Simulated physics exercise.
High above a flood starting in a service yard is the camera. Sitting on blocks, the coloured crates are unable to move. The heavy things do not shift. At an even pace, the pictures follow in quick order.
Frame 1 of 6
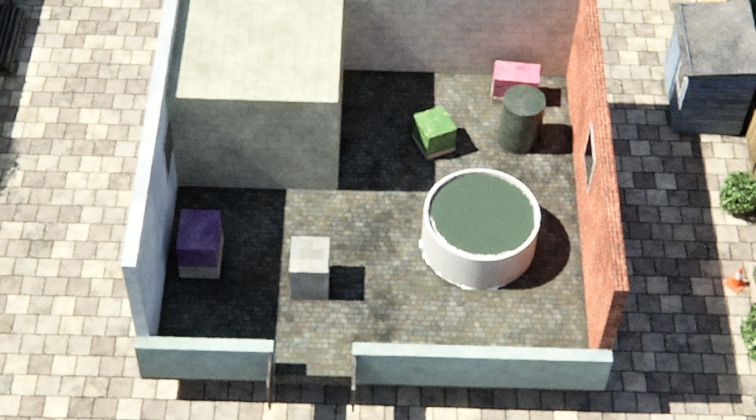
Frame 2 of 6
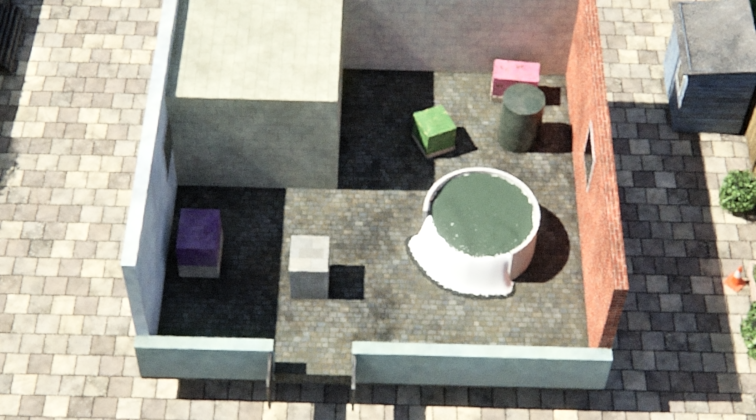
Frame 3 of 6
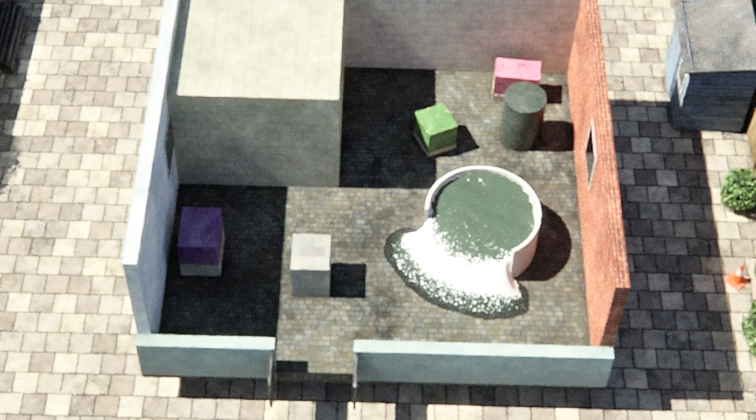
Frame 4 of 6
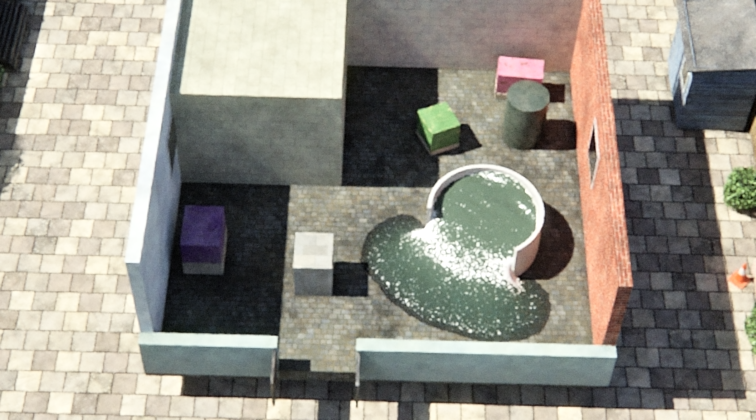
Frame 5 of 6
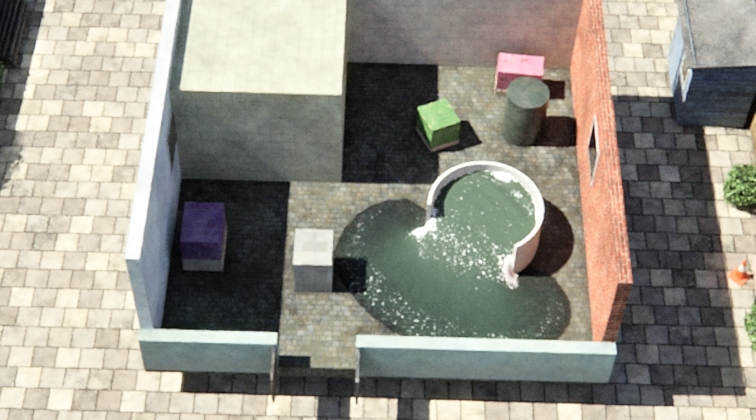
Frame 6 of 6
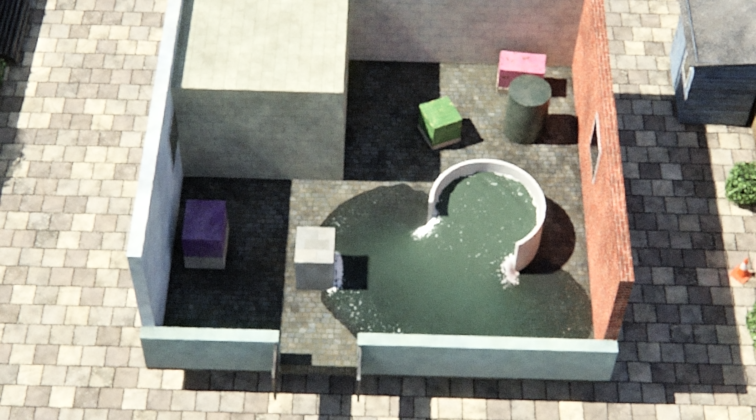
A round white-walled pool of dark green water stands right of centre in a walled, paved yard seen from high above. A pale block and a purple crate sit to its left, with a green crate, dark cylinder and pink crate behind. The pool's lower-left wall opens and water pours out, foaming white, then spreads steadily across the paving to the pale block and front wall.
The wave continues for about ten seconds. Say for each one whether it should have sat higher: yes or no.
Green crate - no; purple crate - no; pink crate - no.
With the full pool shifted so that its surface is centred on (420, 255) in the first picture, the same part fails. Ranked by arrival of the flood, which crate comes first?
That would be the purple crate.
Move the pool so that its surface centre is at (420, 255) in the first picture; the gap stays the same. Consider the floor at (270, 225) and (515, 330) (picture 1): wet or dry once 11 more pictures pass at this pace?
The first spot is not reached, while the second is wetted.
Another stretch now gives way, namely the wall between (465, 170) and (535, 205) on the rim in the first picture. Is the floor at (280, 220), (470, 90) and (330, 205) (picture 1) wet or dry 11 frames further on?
So it's nothing at the first, liquid at the second and nothing at the third.
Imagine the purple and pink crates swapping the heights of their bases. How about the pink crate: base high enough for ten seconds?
Note: Pink crate is left dry.
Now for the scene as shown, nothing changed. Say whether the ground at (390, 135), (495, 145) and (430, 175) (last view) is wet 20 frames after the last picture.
Taking the three spots one by one, I'd call them clear, clear and clear.
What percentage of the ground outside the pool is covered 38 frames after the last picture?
I'd estimate some 80 per cent.
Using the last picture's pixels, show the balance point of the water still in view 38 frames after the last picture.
That puts it at around (376, 263).
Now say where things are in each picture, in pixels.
The first picture shows the pool at (482, 216) is whole and still.
In the second picture, the front is at (410, 240), out from the gap at (453, 272).
In the third picture, water pours out at (454, 270) and has run to (523, 309).
In the fourth picture, the front is at (543, 319), out from the gap at (457, 270).
In the fifth picture, the front is at (342, 242), out from the gap at (456, 267).
In the sixth picture, the front is at a hidden place, out from the gap at (458, 265).
A moment on, water covers 35 % of the floor; the green crate not reached, the purple crate water round its plinth, the pink crate not reached.
Next, water covers 45 % of the floor; the green crate not reached, the purple crate water round its plinth, the pink crate not reached.
Then, water covers 60 % of the floor; the green crate not reached, the purple crate water round its plinth, the pink crate not reached.
Later, water covers 80 % of the floor; the green crate water round its plinth, the purple crate water round its plinth, the pink crate water round its plinth.
In the end, water covers 100 % of the floor; the green crate stayed above the water, the purple crate stayed above the water, the pink crate stayed above the water.
